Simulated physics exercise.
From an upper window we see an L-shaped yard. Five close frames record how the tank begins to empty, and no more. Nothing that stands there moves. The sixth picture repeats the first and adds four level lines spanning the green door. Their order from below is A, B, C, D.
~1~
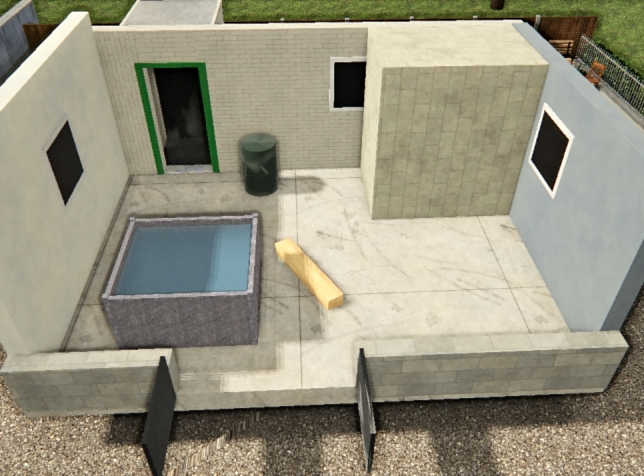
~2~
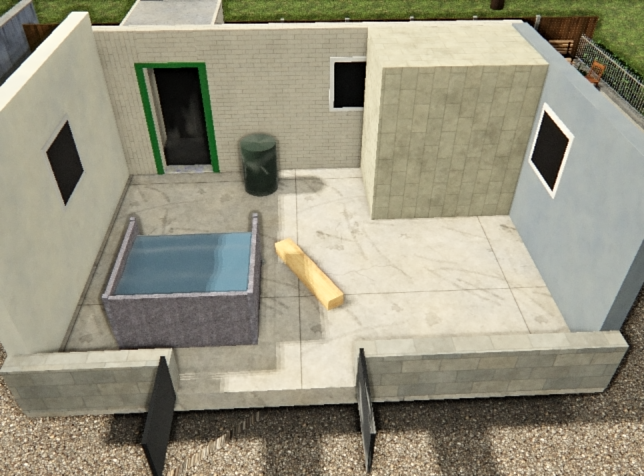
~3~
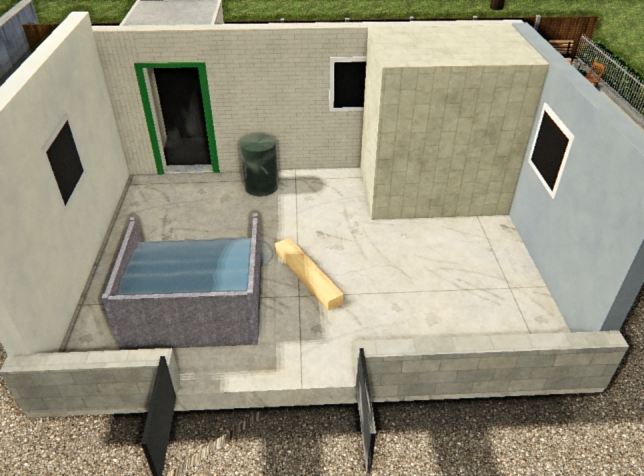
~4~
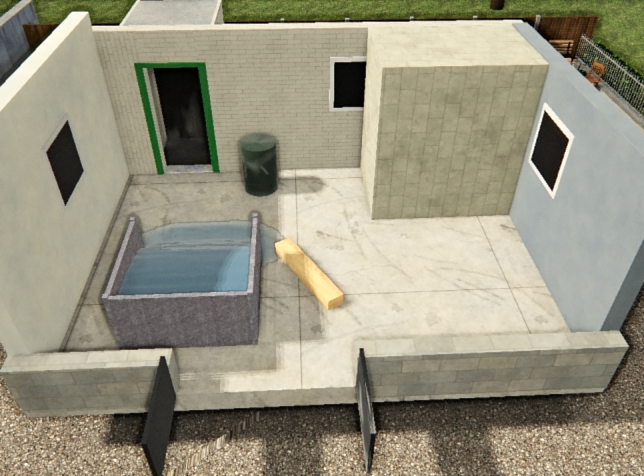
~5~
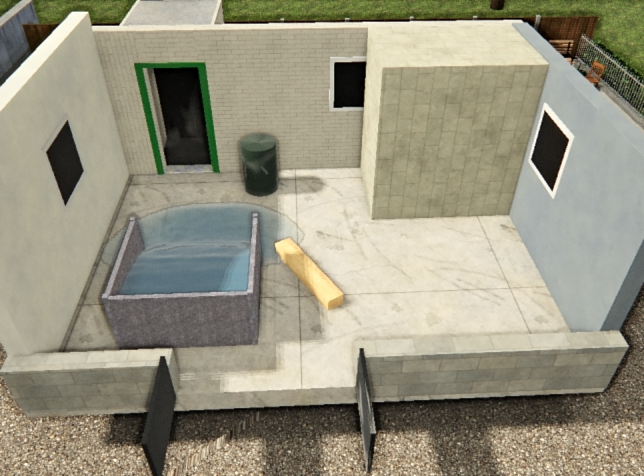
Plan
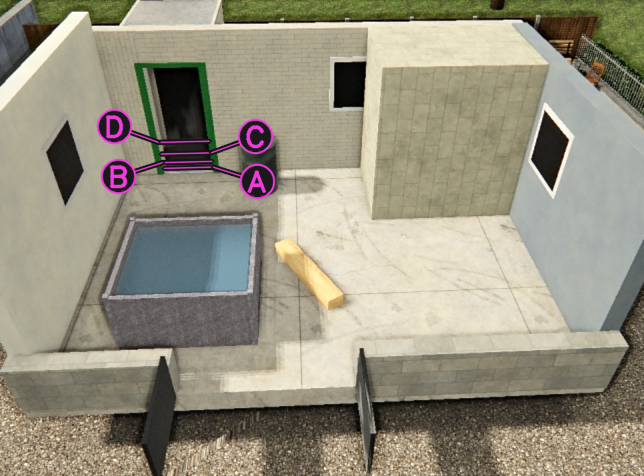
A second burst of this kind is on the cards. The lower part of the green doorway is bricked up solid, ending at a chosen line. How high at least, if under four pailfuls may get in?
Height C.
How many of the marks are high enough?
Two.
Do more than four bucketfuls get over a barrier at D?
No, that is safe.
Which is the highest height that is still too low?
B it is.
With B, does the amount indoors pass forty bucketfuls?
No, less.
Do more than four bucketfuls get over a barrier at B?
Yes, it does.
On the marked copy, A at (188, 167); B at (187, 161); C at (186, 153); D at (184, 141); from the bottom up A, B, C, D.
Choosing A, dozens of bucketfuls pour in.
Choosing B, about 13 bucketfuls get in.
Choosing C, a splash gets over, under a bucket.
Choosing D, nothing gets over.
